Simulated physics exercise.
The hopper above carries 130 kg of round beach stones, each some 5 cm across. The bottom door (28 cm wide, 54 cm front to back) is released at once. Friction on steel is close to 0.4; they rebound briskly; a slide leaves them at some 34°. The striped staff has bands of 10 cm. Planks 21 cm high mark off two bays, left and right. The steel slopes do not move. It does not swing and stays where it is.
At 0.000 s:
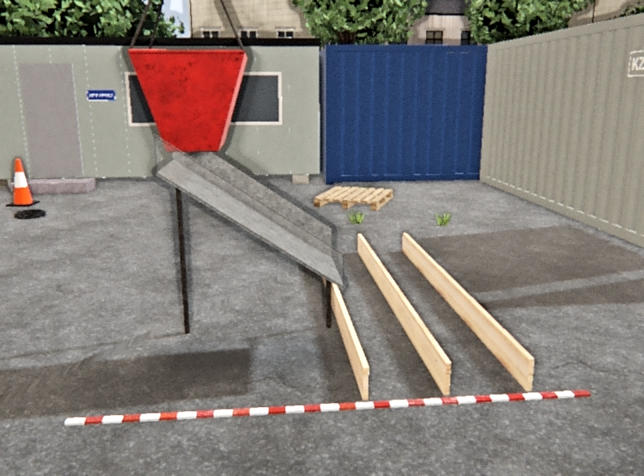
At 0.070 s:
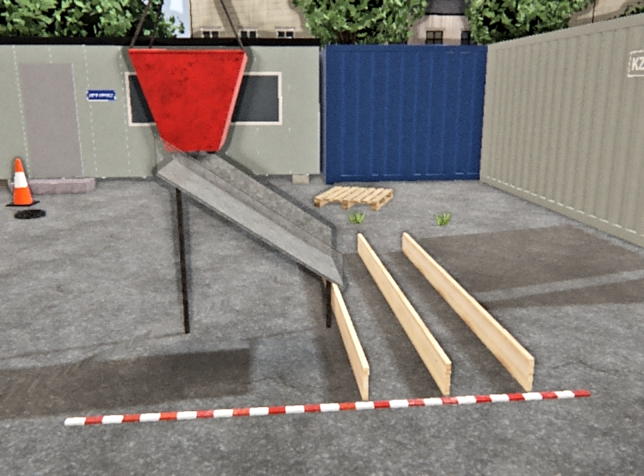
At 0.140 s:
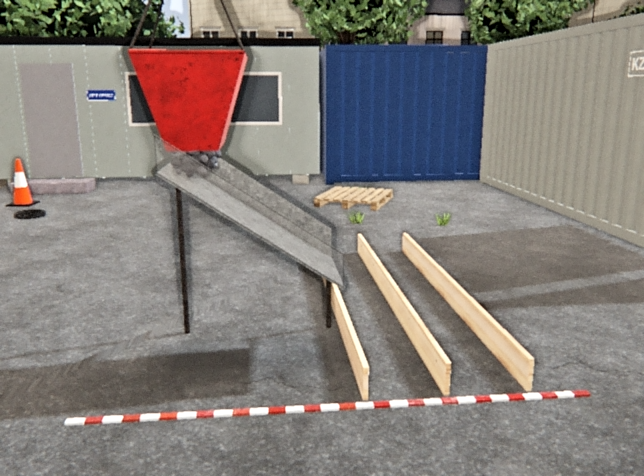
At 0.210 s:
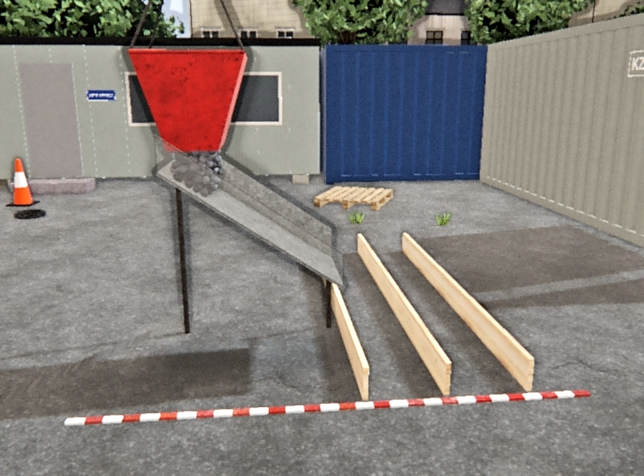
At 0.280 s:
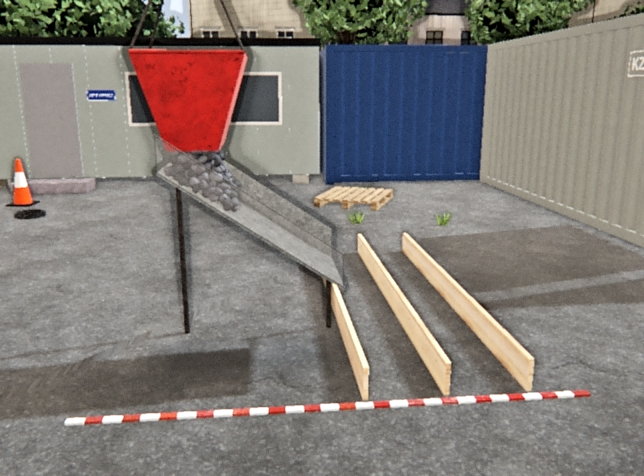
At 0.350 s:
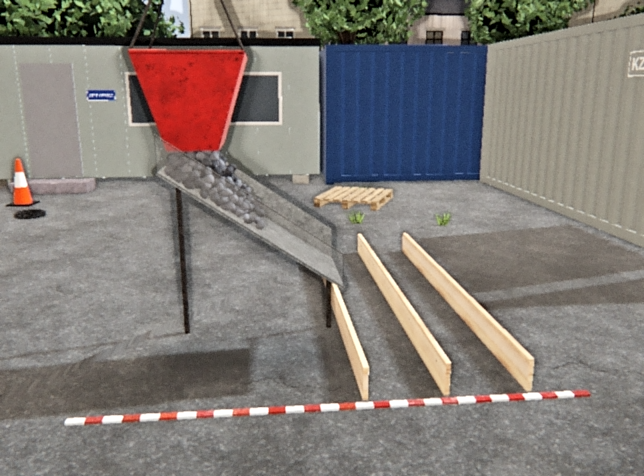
Round grey stones emerge from the bottom of a red hopper and spread down the upper part of a sloping metal chute, while the hopper, chute, wooden boards and red-and-white striped staff stay still in a paved yard.
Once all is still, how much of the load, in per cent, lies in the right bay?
About 13 per cent.
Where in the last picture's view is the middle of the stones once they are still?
Their middle is at about (396, 343).
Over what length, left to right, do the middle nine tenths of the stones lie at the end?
About 80 cm.
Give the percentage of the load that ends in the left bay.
Near 85 in a hundred.
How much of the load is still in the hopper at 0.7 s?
Roughly 5 per cent is still inside.
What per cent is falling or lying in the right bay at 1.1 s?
About 0 per cent by then.
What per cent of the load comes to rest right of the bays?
Some 0 per cent of the load.
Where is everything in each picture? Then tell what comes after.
In the first picture, the outlet is at (192, 142); nothing has dropped yet.
In the second picture, the outlet is at (192, 142); 5 % is out.
In the third picture, the outlet is at (192, 142); 14 % is out, the lowest stones still above the boards at (198, 167), 130 cm up.
In the fourth picture, the outlet is at (192, 142); 26 % is out, the lowest stones still above the boards at (209, 188), 118 cm up.
In the fifth picture, the outlet is at (192, 142); 38 % is out, the lowest stones still above the boards at (230, 203), 110 cm up.
In the sixth picture, the outlet is at (192, 142); 49 % is out, the lowest stones still above the boards at (253, 216), 100 cm up.
After 0.7 s, 3 % in the hopper, 88 % on the steel, 4 % falling or lying left of the bays, 4 % falling or lying in the left bay; the stones farthest right are at (390, 312).
After 1.1 s, 0 % in the hopper, 46 % on the steel, 5 % falling or lying left of the bays, 47 % falling or lying in the left bay, 2 % falling or lying in the right bay; the stones farthest right are at (450, 327).
After 1.7 s, 0 % in the hopper, 1 % falling or lying left of the bays, 89 % falling or lying in the left bay, 11 % falling or lying in the right bay; the stones farthest right are at (485, 340).
After 2.6 s, 0 % in the hopper, 87 % falling or lying in the left bay, 13 % falling or lying in the right bay; the stones farthest right are at (480, 338).
After 4.5 s, 0 % in the hopper, 87 % in the left bay, 13 % in the right bay; the stones farthest right are at (480, 338).
